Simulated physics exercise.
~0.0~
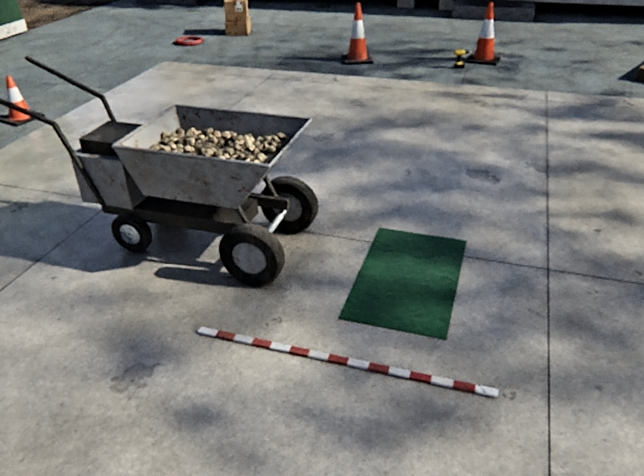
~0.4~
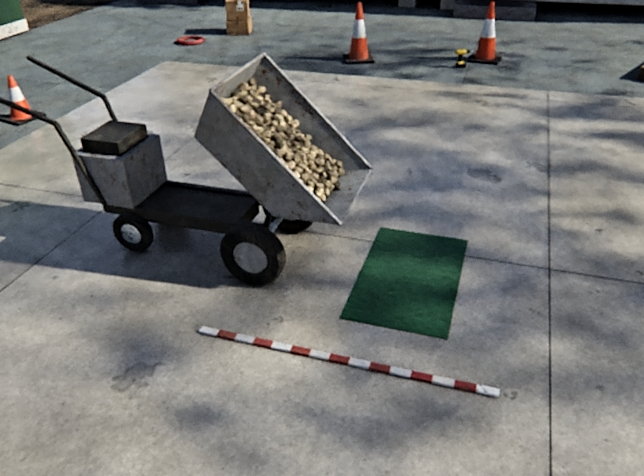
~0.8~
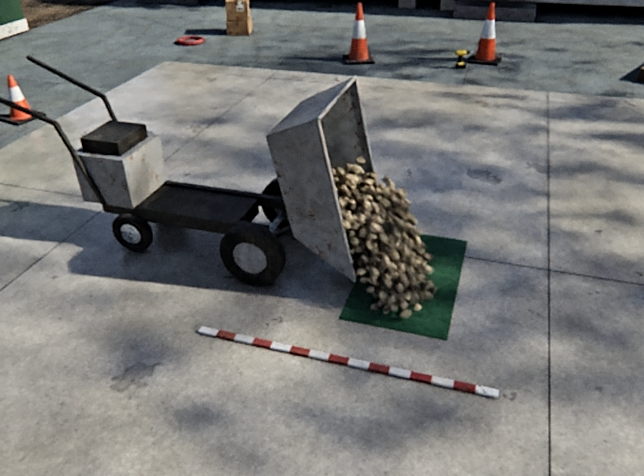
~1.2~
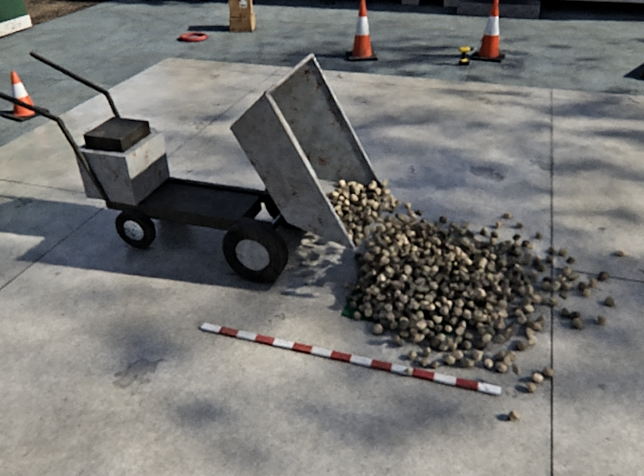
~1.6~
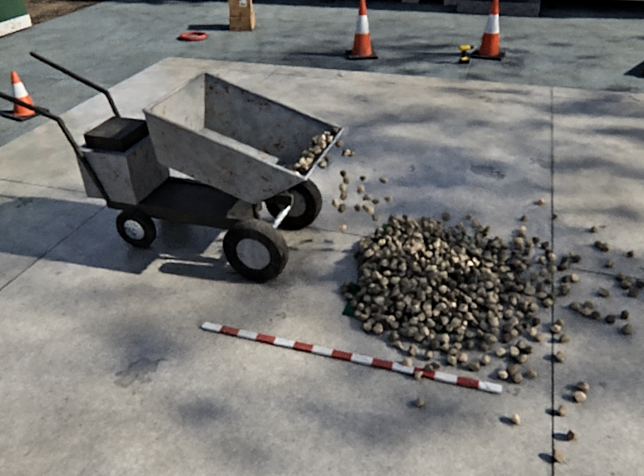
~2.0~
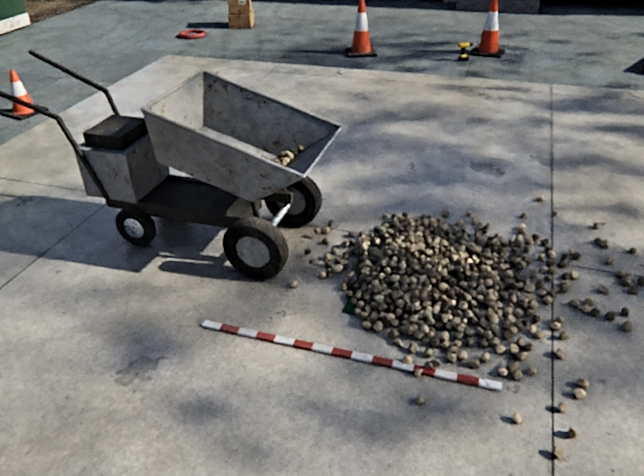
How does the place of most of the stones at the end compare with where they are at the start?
At the start the stones are all in the barrow's skip on the left. By the end most of them lie lower and to the right, in a heap on the ground over and around the green sheet.
